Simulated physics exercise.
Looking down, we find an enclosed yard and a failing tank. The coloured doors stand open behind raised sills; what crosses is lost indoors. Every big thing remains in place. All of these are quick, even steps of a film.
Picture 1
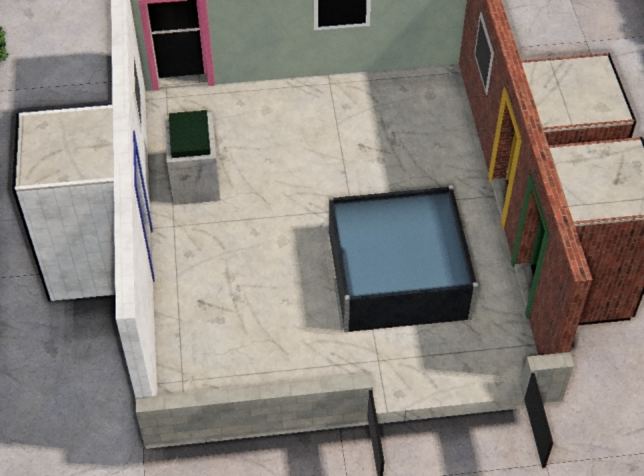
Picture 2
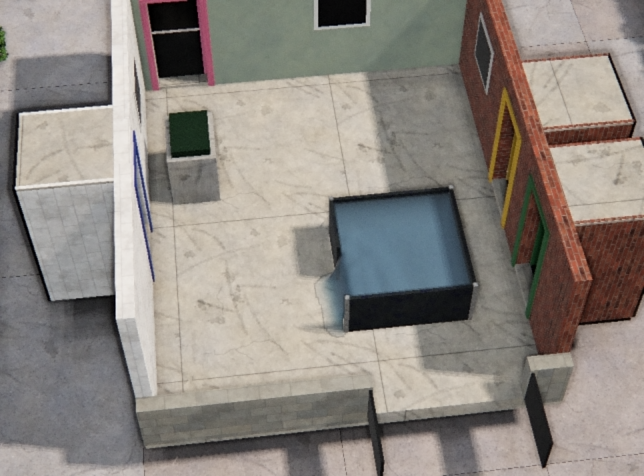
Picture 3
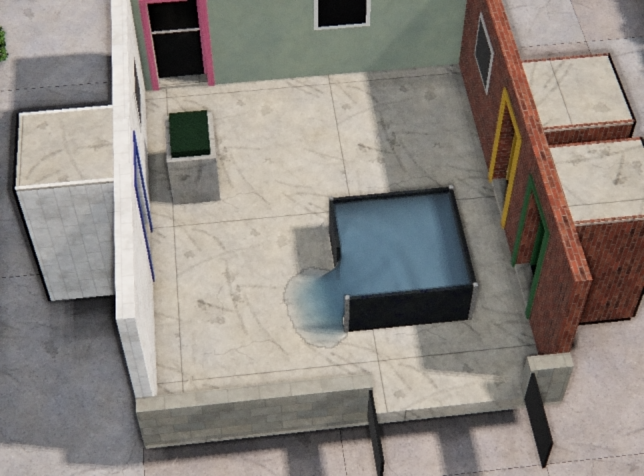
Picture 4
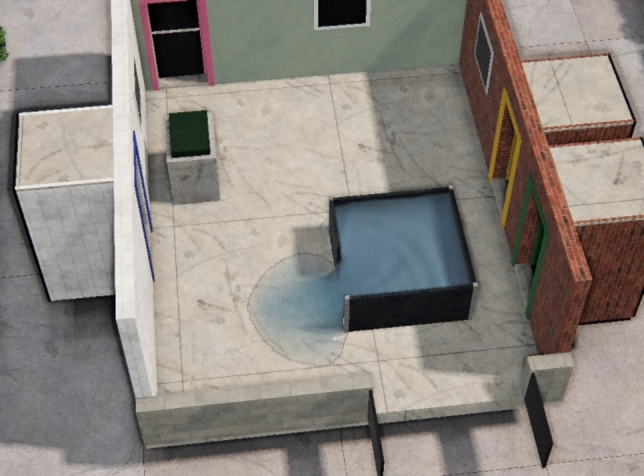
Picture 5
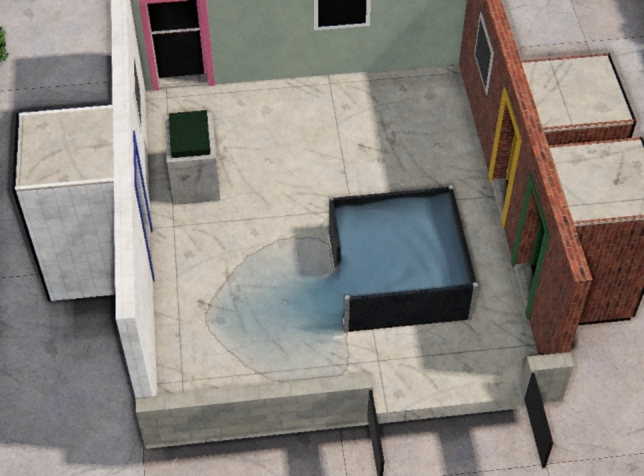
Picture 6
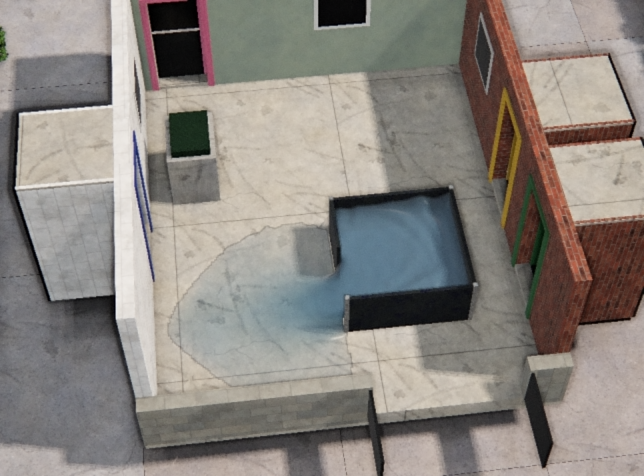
An enclosed paved yard is seen from high above, with a white wall on the left, a pale green wall at the back and a brick wall on the right. A dark-sided tank of blue water sits right of centre, facing yellow and green doorways, with a planter near a pink doorway. Water pours from the tank's left side and spreads leftward across the paving in a widening, thin sheet, while the camera stays still.
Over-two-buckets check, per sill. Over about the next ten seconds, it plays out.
Outcome: The green door stays inside what's allowed there; the blue door stays inside what's allowed there; the pink door goes beyond what's allowed there; the yellow door stays inside what's allowed there.
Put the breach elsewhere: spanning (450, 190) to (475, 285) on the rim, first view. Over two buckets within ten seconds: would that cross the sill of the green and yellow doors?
Green door: Above the limit; yellow door: Above the limit.
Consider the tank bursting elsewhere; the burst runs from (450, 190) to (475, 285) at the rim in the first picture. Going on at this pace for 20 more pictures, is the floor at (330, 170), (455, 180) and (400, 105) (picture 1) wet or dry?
In the order you gave them, I get still bare, drenched, drenched.
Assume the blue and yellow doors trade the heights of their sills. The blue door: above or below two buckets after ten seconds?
Blue: Exceeds the limit.
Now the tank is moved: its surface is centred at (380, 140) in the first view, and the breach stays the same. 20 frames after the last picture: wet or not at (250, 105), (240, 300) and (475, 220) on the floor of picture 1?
As listed: Reached, reached, untouched.
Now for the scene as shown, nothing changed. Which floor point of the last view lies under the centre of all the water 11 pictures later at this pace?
It's close to (306, 300).
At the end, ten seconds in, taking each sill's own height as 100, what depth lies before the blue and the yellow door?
Near 30 and 100 in a hundred.
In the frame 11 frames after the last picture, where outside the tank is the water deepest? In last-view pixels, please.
Look close to (159, 401).
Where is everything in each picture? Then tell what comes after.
In the first picture, the tank at (401, 244) is whole and still.
In the second picture, water pours out at (344, 292) and has run to (342, 334).
In the third picture, the front is at (293, 285), out from the gap at (344, 294).
In the fourth picture, the front is at (253, 301), out from the gap at (344, 296).
In the fifth picture, the front is at (213, 324), out from the gap at (344, 295).
In the sixth picture, water pours out at (344, 295) and has run to (175, 335).
A moment on, water covers 25 % of the floor; the green door not reached, the blue door wet at the sill, nothing in, the pink door not reached, the yellow door not reached.
Next, water covers 30 % of the floor; the green door not reached, the blue door wet at the sill, nothing in, the pink door not reached, the yellow door not reached.
Then, water covers 40 % of the floor; the green door not reached, the blue door wet at the sill, nothing in, the pink door under two buckets in, the yellow door not reached.
Later, water covers 85 % of the floor; the green door wet at the sill, nothing in, the blue door wet at the sill, nothing in, the pink door over two buckets in, the yellow door wet at the sill, nothing in.
In the end, water covers 100 % of the floor; the green door wet at the sill, nothing in, the blue door wet at the sill, nothing in, the pink door far over two buckets in, the yellow door wet at the sill, nothing in.
